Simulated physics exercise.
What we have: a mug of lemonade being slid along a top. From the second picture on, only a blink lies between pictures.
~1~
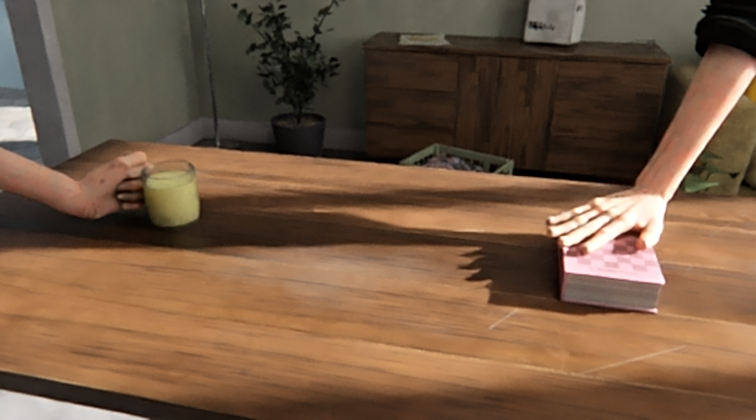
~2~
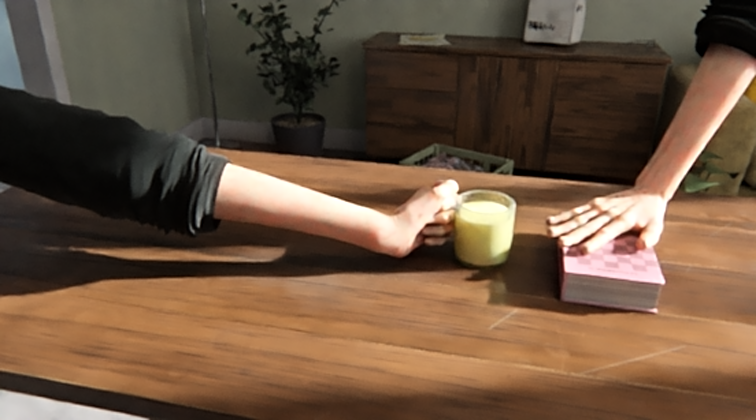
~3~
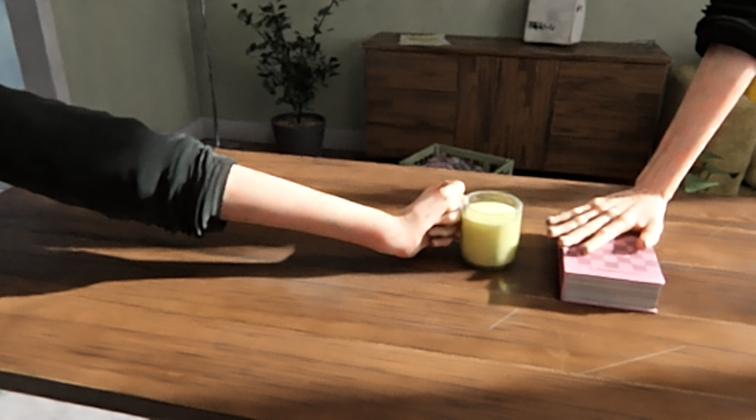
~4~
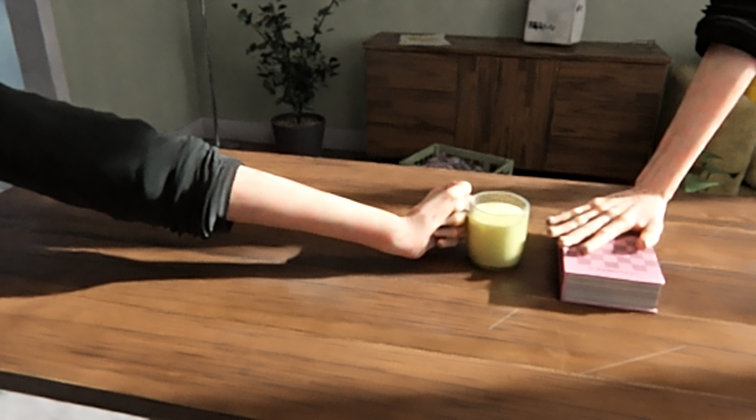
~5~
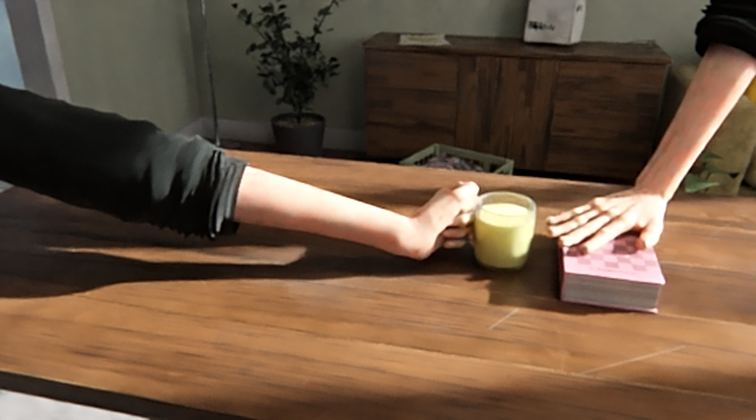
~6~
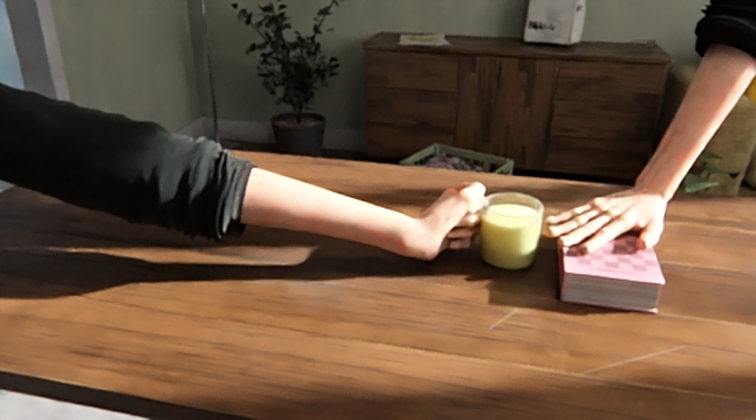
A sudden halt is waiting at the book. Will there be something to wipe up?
As it turns out, it keeps it all in.
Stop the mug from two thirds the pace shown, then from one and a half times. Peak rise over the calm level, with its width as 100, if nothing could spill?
Near 10 and 15 in a hundred.
A moment on, the mug meets the book.
Further on, the lemonade surges up the wall; the wave climbs under half way to the rim.
When it is over, the mug stands at the book; all is still inside.
